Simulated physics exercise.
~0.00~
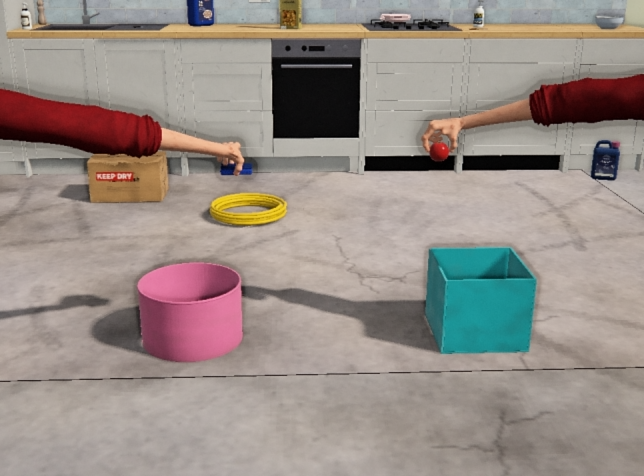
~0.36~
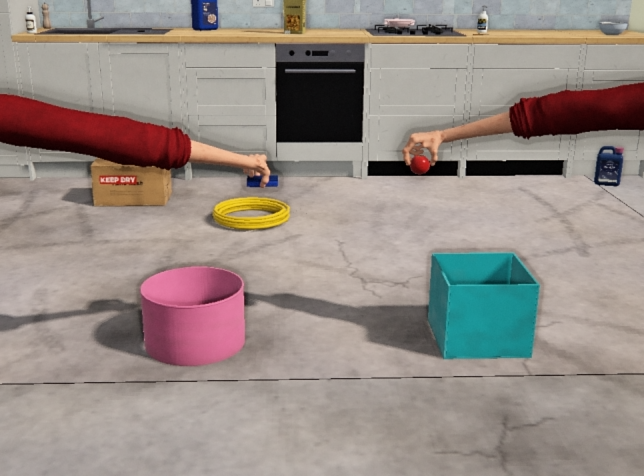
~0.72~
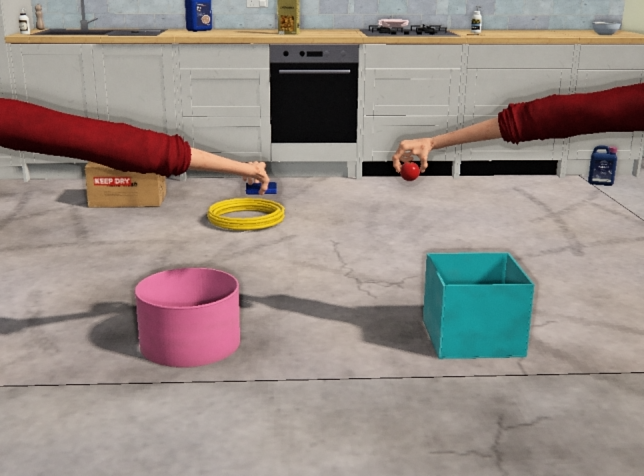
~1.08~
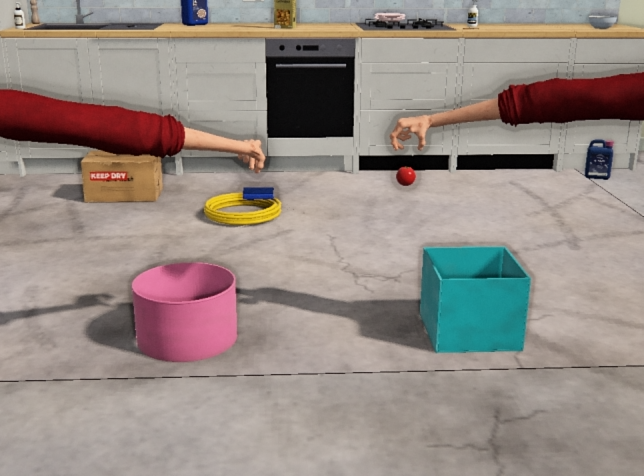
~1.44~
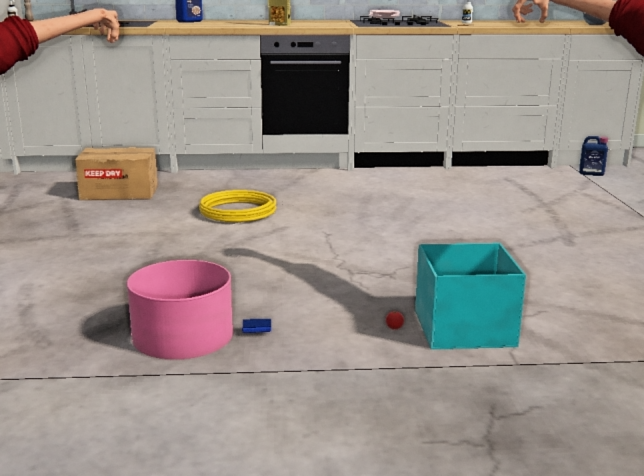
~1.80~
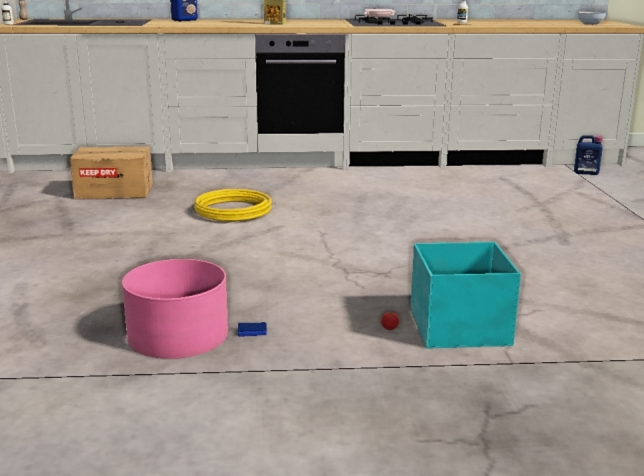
To begin with, two red-sleeved arms reach in from either side of a kitchen, the left hand holding a small blue sponge and the right a red tomato, beyond a round pink bin and a square teal crate on the floor. The left hand shifts a little to the right while the right hand moves left. Then both hands open, and the sponge and tomato drop as the arms draw back. The sponge lands just right of the pink bin, and the tomato lands just left of the teal crate. Both rest outside the containers, with the hands gone.
